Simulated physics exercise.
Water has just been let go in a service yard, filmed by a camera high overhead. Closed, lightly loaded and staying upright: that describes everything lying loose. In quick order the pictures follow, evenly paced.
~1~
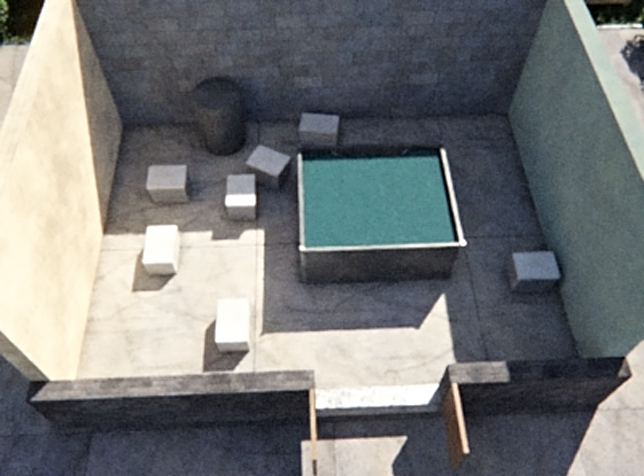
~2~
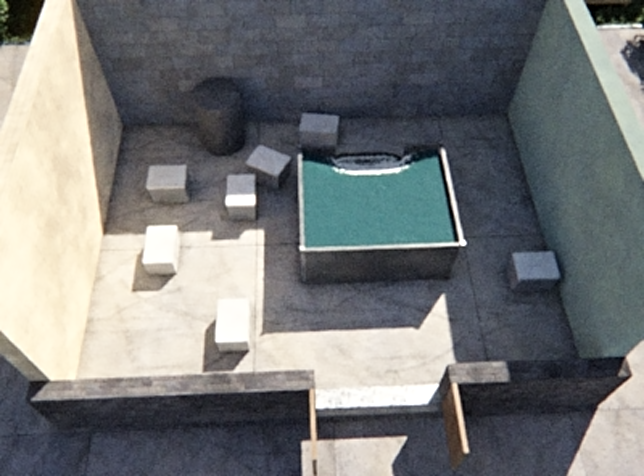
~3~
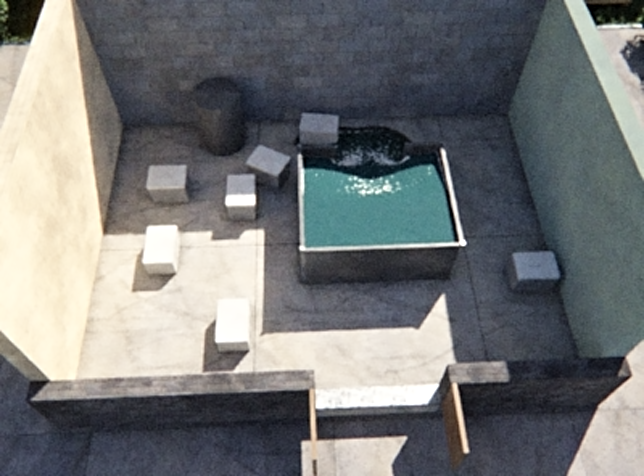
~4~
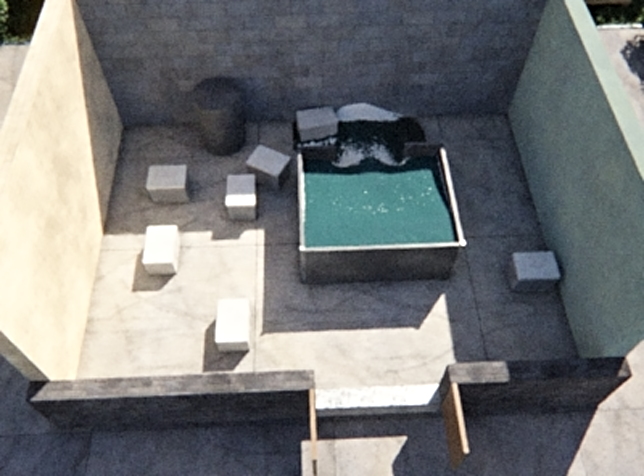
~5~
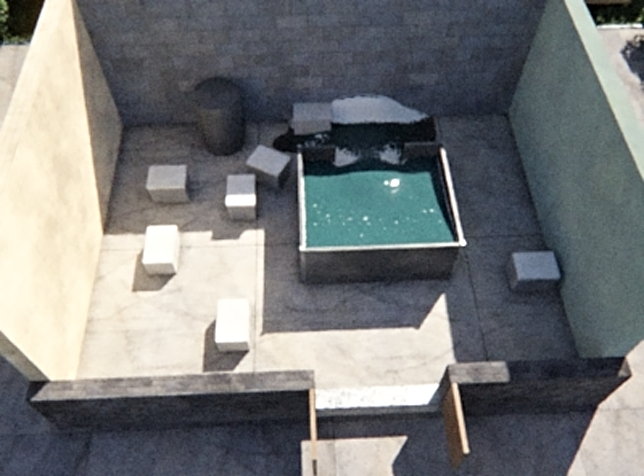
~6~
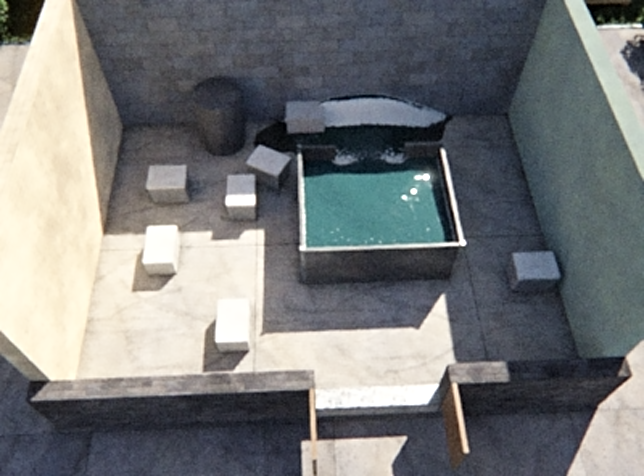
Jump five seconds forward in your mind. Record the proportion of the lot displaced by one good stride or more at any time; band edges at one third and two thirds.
It is a large majority of two thirds or higher.
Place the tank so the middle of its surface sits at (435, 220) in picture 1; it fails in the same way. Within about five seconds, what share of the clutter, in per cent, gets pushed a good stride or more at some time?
It should come out close to 70 %.
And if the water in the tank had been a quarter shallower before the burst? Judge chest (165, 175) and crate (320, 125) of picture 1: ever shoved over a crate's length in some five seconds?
Here's the rundown: Came up short, then made it that far.
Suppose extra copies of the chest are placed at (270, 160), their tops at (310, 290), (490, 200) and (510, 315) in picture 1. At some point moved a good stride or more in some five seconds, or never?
Okay, in order the twins go nowhere much, a long way, a long way.
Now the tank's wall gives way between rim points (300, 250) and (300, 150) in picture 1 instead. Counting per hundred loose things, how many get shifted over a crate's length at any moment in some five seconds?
Estimate: Some 90 per cent.
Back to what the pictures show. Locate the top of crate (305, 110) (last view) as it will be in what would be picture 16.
Roughly (287, 157).
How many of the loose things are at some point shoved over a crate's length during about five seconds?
The figure is 6.
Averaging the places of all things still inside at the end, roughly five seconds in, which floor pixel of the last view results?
That averages to about (241, 296) on the floor.
A moment on, 1 of 7 are well off their spots; 0 afloat.
Next, 1 of 7 are well off their spots; 0 afloat.
Later, 4 of 7 are well off their spots; 1 afloat.
In the end, 6 of 7 are well off their spots, and 6 have been at some point; 3 afloat.
